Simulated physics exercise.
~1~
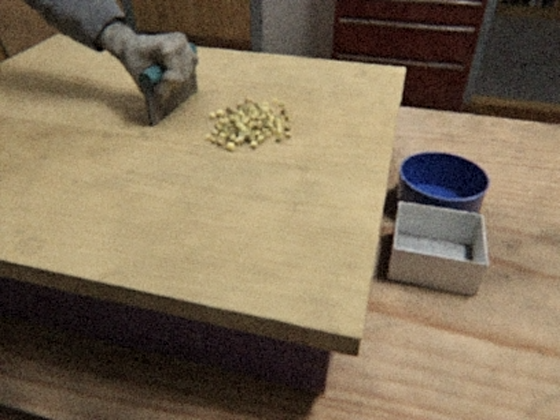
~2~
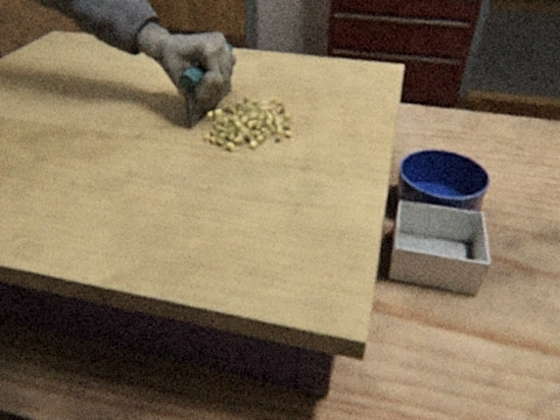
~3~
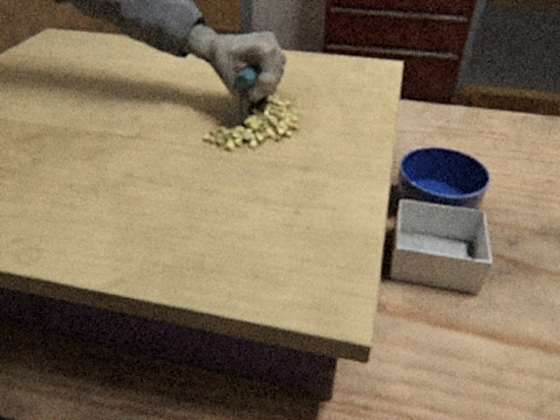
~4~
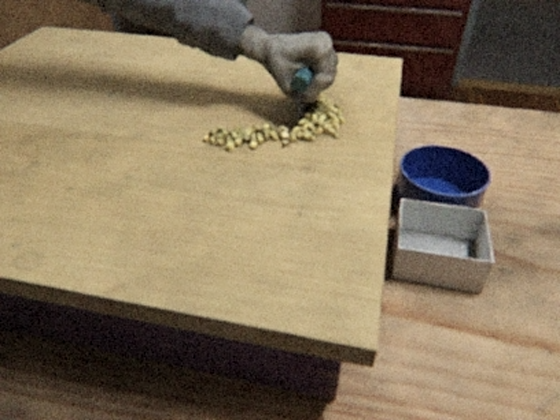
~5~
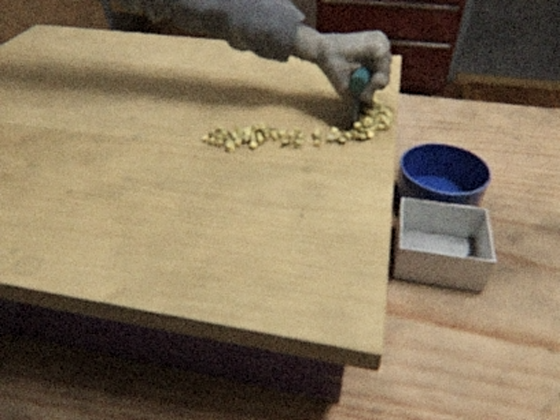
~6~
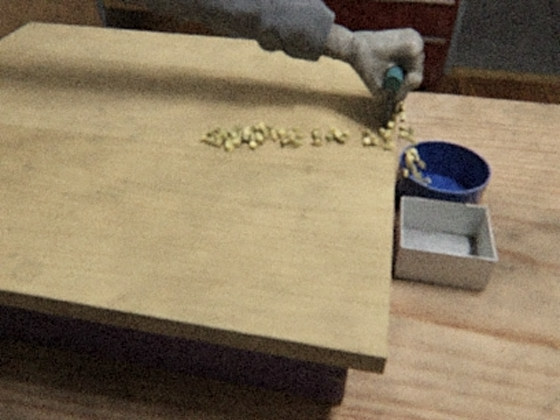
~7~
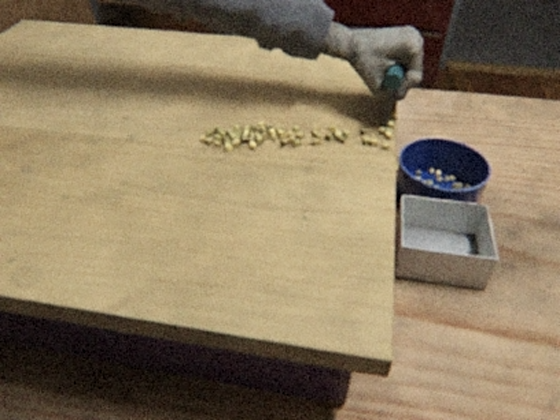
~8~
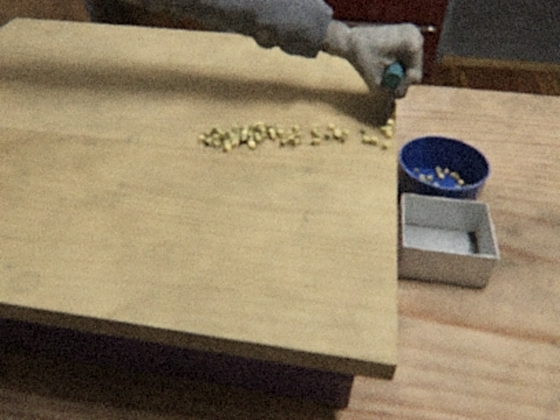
A gloved hand gripping a small teal-handled scraper pushes a pile of small yellowish pieces across a pale wooden board, seen from above at an angle that drifts slightly sideways. The board sits raised on a wooden table, with a round blue pot and a square white tin beside its right edge and red drawers behind. The blade meets the pile and sweeps rightward, stretching it into a long, thin trail. At the edge, some pieces tumble into the blue pot. The scraper stops there, leaving over half the pieces strewn along the board and the white tin empty.
